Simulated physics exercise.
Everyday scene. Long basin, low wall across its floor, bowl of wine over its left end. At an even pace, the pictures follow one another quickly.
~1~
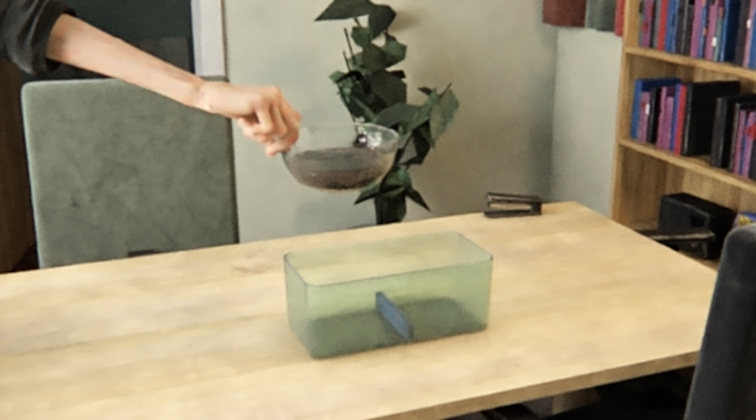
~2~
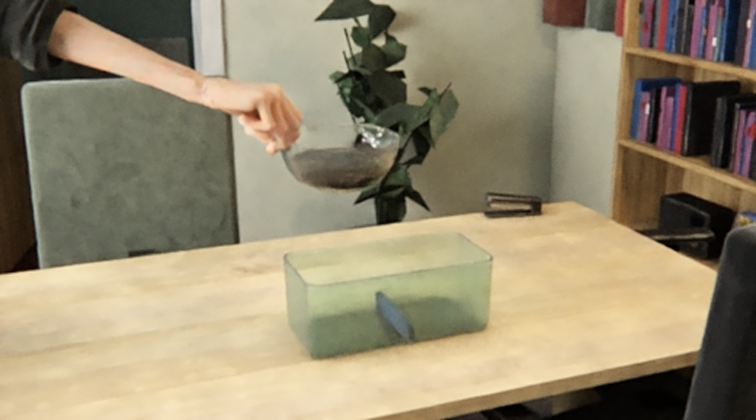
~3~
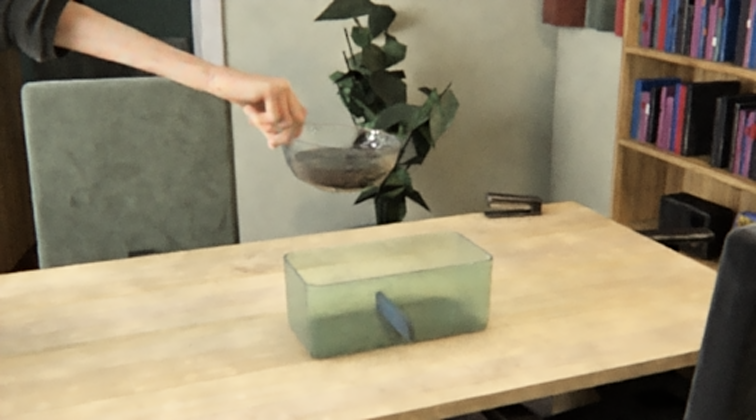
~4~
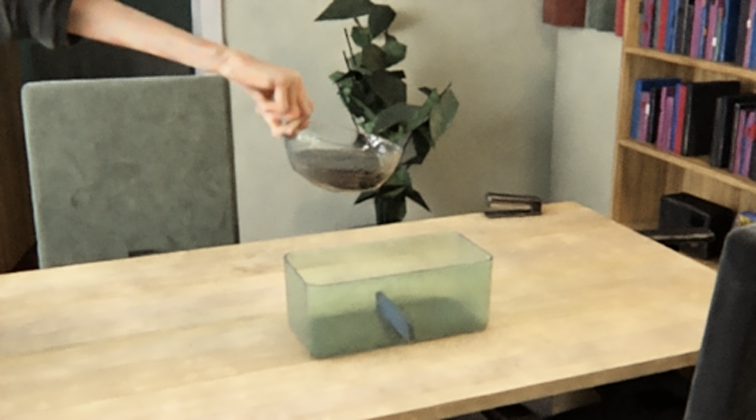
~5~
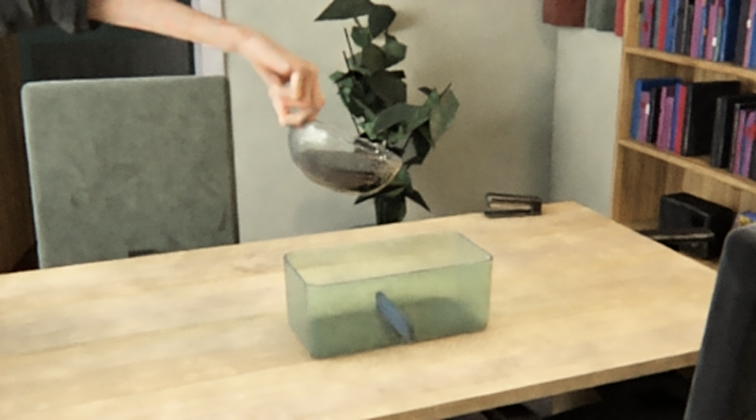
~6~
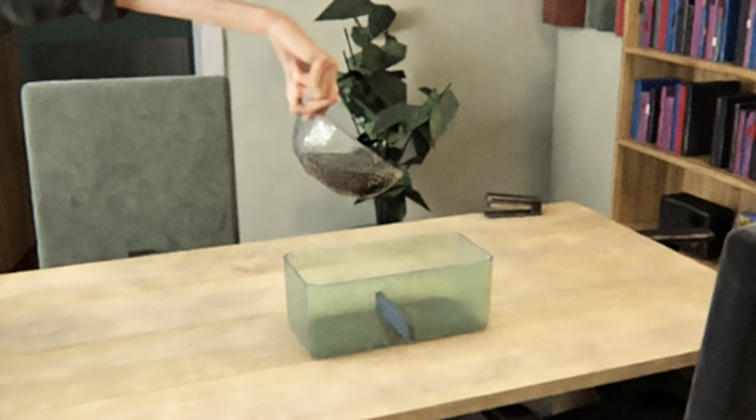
At a wooden table, a hand tilting a glass bowl of dark liquid rightward above a clear greenish basin with a low divider.
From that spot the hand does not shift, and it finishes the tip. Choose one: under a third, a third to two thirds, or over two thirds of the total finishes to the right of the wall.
A third to two thirds finishes to the right of the wall.
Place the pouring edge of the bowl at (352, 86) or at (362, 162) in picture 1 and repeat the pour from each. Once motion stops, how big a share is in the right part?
About 35 % the first time, about 30 % the second.
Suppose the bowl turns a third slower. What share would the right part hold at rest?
About 65 %.
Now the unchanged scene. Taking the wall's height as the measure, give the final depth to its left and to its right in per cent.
Left 30 %, right 60 %.
A moment on, the bowl is tipped right over and 6 per cent is still to pour, 0 is left of the wall and 44 right of it.
Next, the bowl is tipped right over and 0 per cent is still to pour, 23 is left of the wall and 65 right of it.
Then the bowl is tipped right over and 0 per cent is still to pour, 35 is left of the wall and 60 right of it.
Later the bowl is tipped right over and 0 per cent is still to pour, 38 is left of the wall and 57 right of it.
In the end 38 per cent lies left of the wall, 56 right of it and 5 outside.
